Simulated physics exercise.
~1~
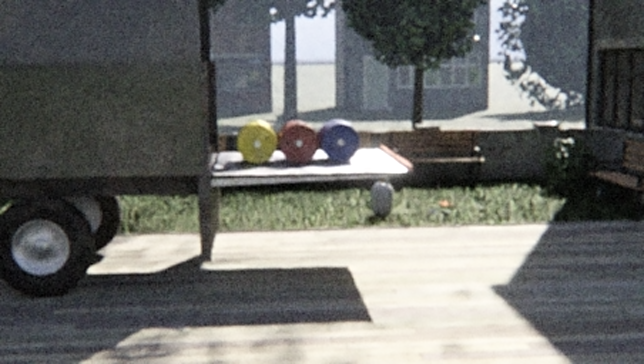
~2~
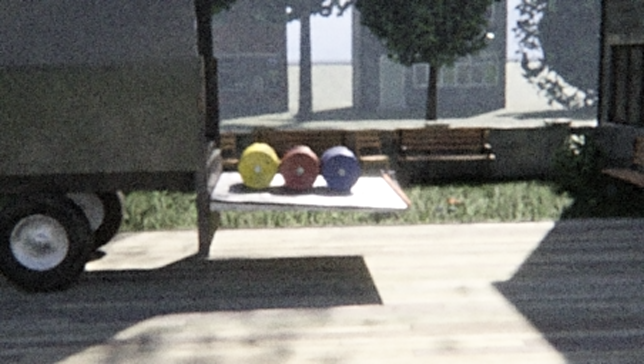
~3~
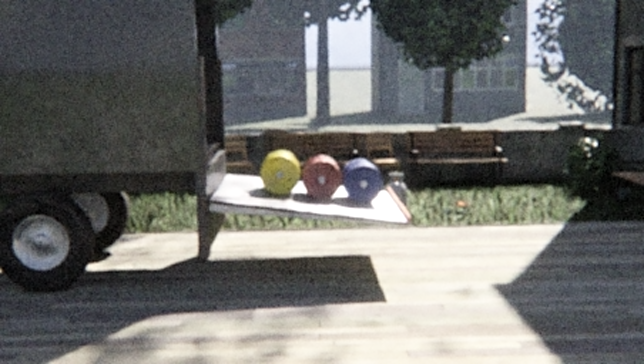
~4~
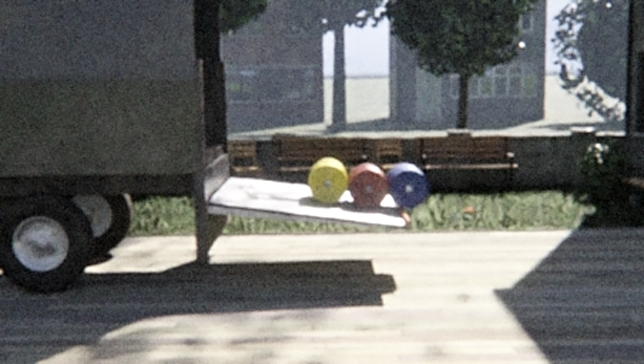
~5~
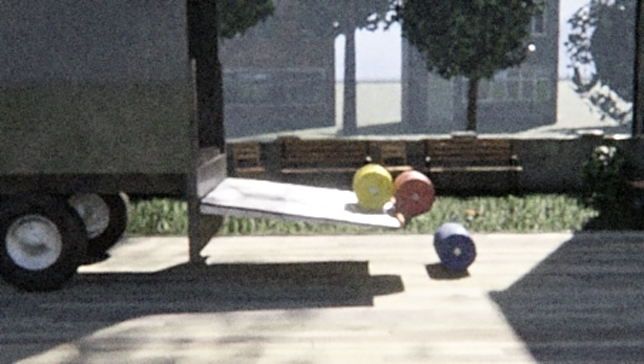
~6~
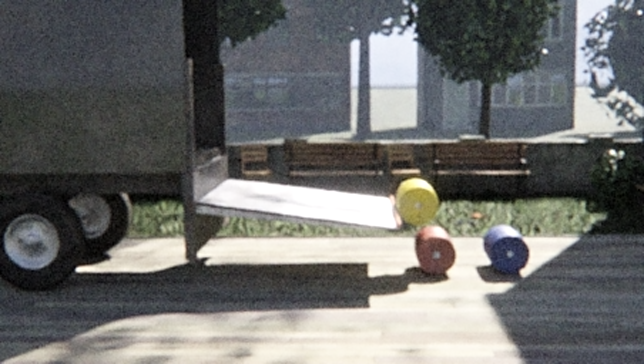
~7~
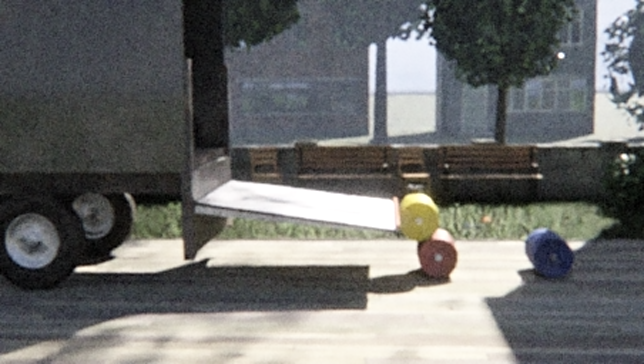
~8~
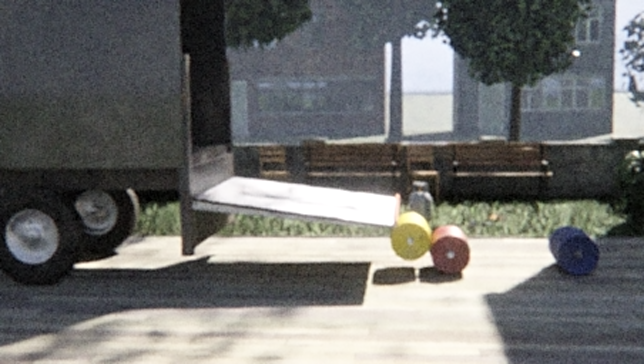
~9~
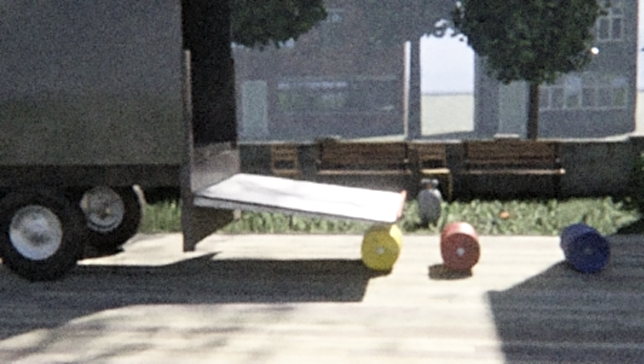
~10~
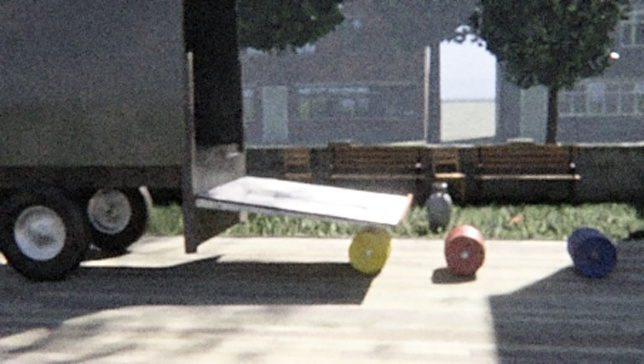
On a sunlit paved yard with benches, trees and buildings behind, seen from the side as the view drifts slightly, the rear of a truck stands at left with its lift plate sticking out to the right. Yellow, red and blue kegs sit side by side on it. The plate drops a little and tilts down, and all three roll right. Blue leaves the edge first, then red, and yellow tips over last, coming down against red. Blue rolls farthest right, red shifts slightly right, and yellow moves back left, ending on the ground beneath the plate's edge.
